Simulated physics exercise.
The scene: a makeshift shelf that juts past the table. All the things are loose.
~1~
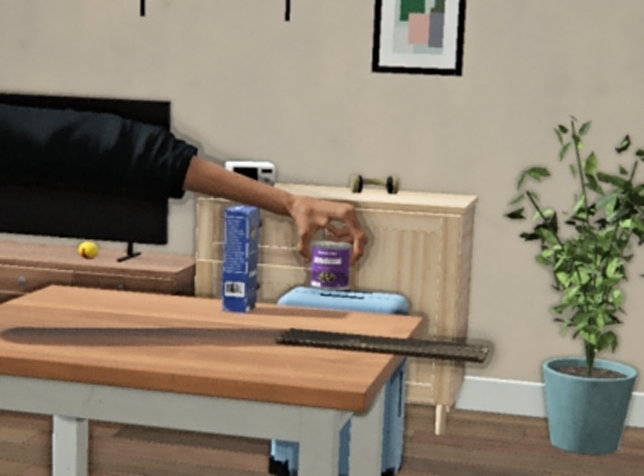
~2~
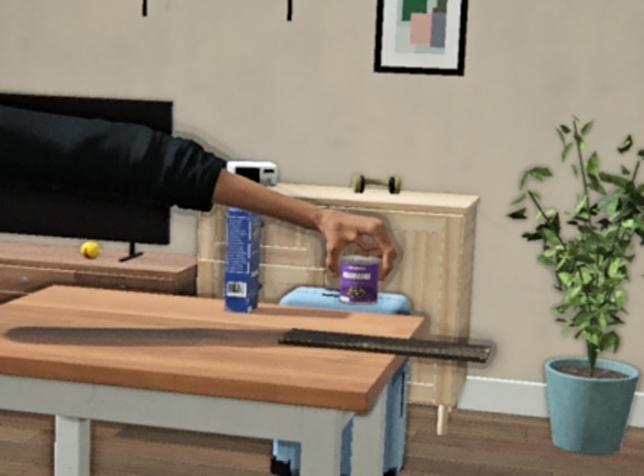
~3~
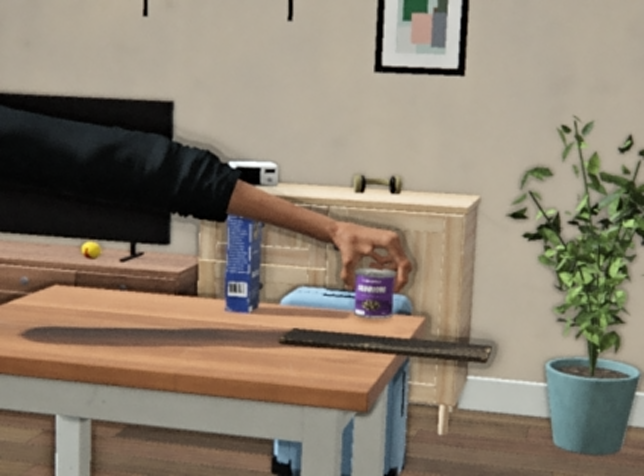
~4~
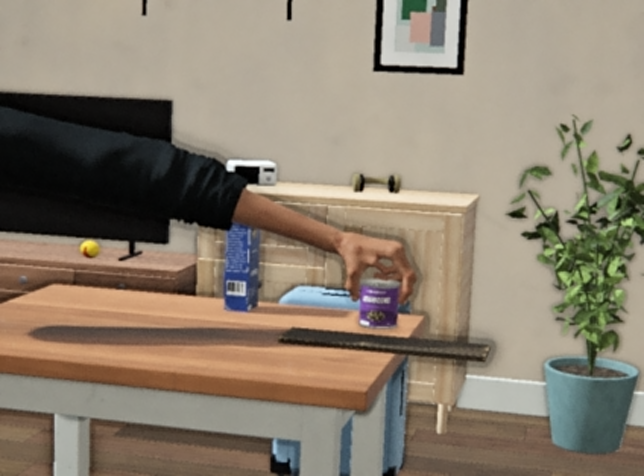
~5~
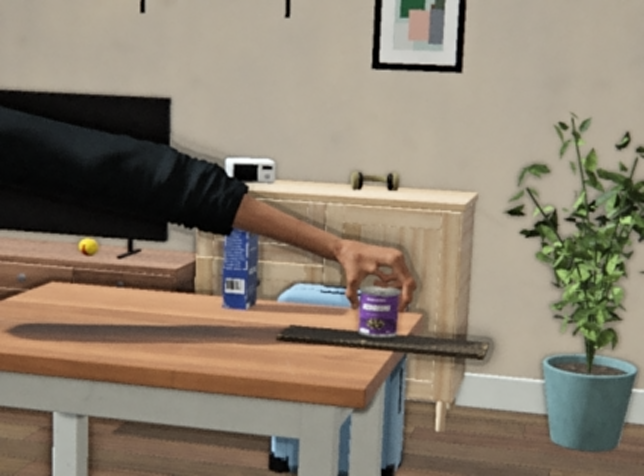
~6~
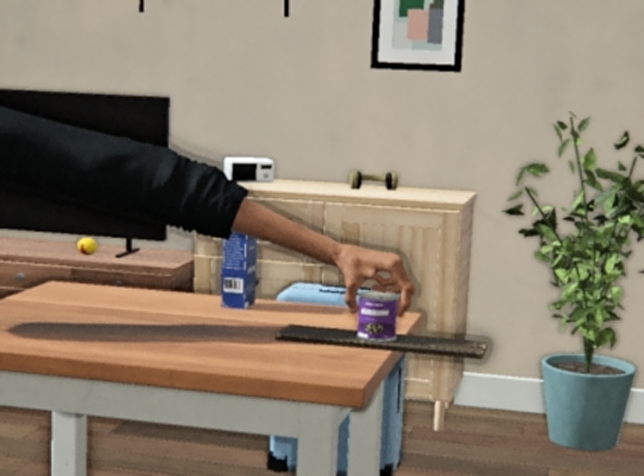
A hand in a dark sleeve carries a purple tin rightward past a blue carton, above a wooden table. It then lowers the tin onto a dark, flat strip that juts past the table's right edge, and the fingers are still gripping it.
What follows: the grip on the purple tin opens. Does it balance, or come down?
In the end the board keeps its balance.
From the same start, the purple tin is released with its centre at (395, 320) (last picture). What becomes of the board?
Then it stays on the table.
Then, 0.50 s after the last picture, nothing has stirred.
Then, 1.30 s after the last picture, purple tin resting near (377, 316).
At rest, all 3 in place. Seen from the same camera at the end, purple tin near (377, 316). The board stays on the table.
